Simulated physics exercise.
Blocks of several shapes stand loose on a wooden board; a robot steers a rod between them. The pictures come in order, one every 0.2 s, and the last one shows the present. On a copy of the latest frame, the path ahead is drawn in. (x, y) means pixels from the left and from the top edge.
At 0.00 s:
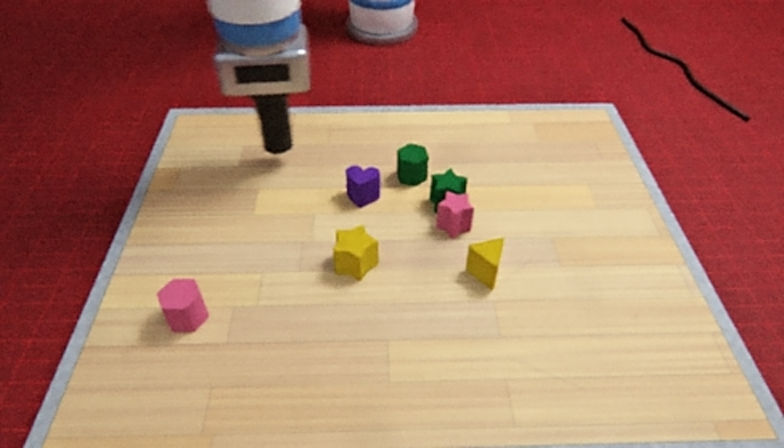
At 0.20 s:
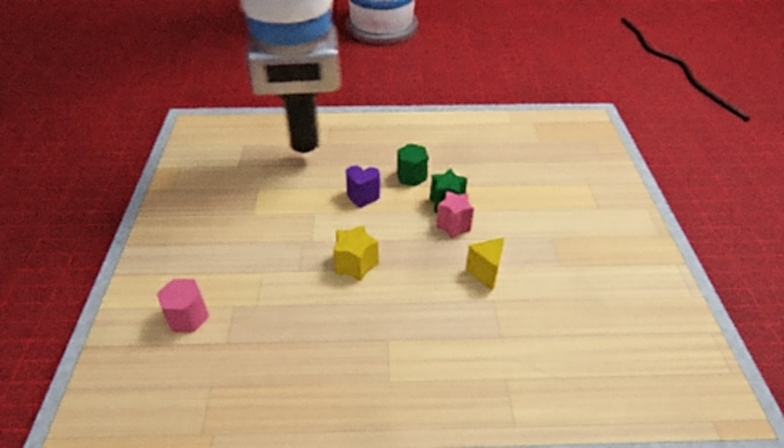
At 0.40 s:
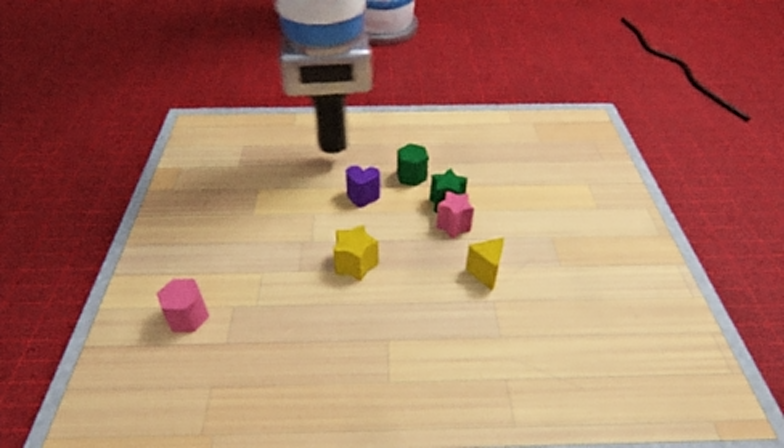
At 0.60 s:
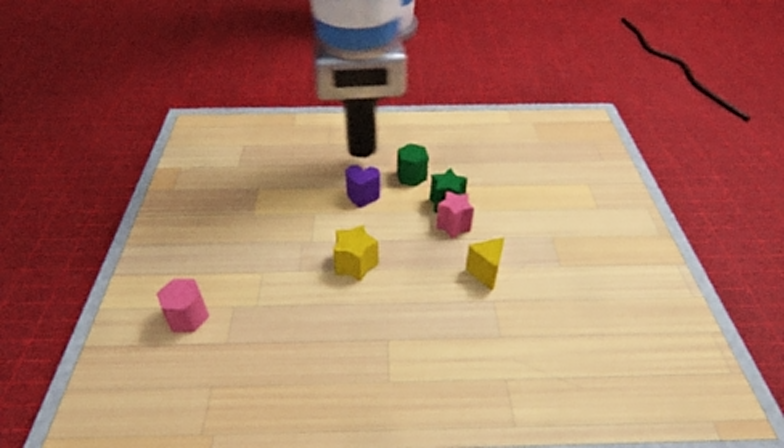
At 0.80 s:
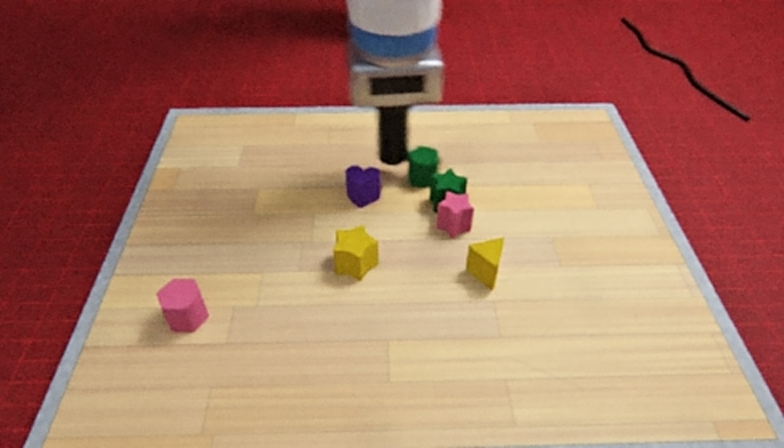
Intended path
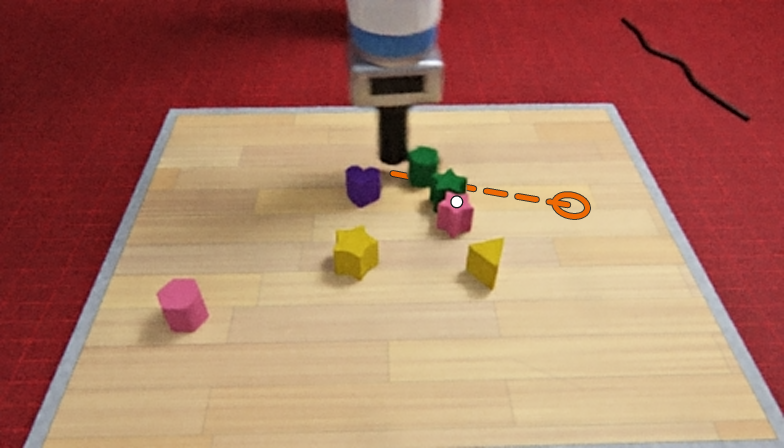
Robot arm sweeping a black rod rightward behind a purple heart block, then nudging a green six-sided block slightly right.
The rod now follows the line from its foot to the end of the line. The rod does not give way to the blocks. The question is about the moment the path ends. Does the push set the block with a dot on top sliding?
No
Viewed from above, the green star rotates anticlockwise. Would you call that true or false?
False.
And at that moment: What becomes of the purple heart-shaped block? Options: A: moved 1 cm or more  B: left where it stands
B (left where it stands)
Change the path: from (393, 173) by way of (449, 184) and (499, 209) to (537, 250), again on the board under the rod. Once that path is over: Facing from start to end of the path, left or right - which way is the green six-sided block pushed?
The shift is leftward.
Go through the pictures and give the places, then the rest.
In the first picture, tip of the rod (279, 145), middles of tops, purple heart-shaped block (362, 173), green six-sided block (413, 152), green star (449, 180), pink star (457, 202).
In the second picture, rod (305, 144), nothing pushed.
In the third picture, rod (333, 145), nothing pushed.
In the fourth picture, rod (362, 149), nothing pushed.
In the fifth picture, rod (393, 156), purple heart-shaped block (362, 173), green six-sided block (424, 155), green star (449, 180), pink star (457, 202).
The line goes from (393, 173) to (571, 205); the dot is on the pink star.
The first path, step by step. One third of the way, rod (453, 167); green six-sided block (486, 164), turned 10° anticlockwise; green star (455, 180), turned 30° clockwise.
Two thirds of the way, rod (514, 178); green six-sided block (544, 166), turned 60° anticlockwise; green star (461, 180), turned 65° clockwise.
At the end, rod (576, 188); purple heart-shaped block unmoved; green six-sided block (588, 163), turned 145° anticlockwise; green star (461, 180), turned 65° clockwise; pink star unmoved.
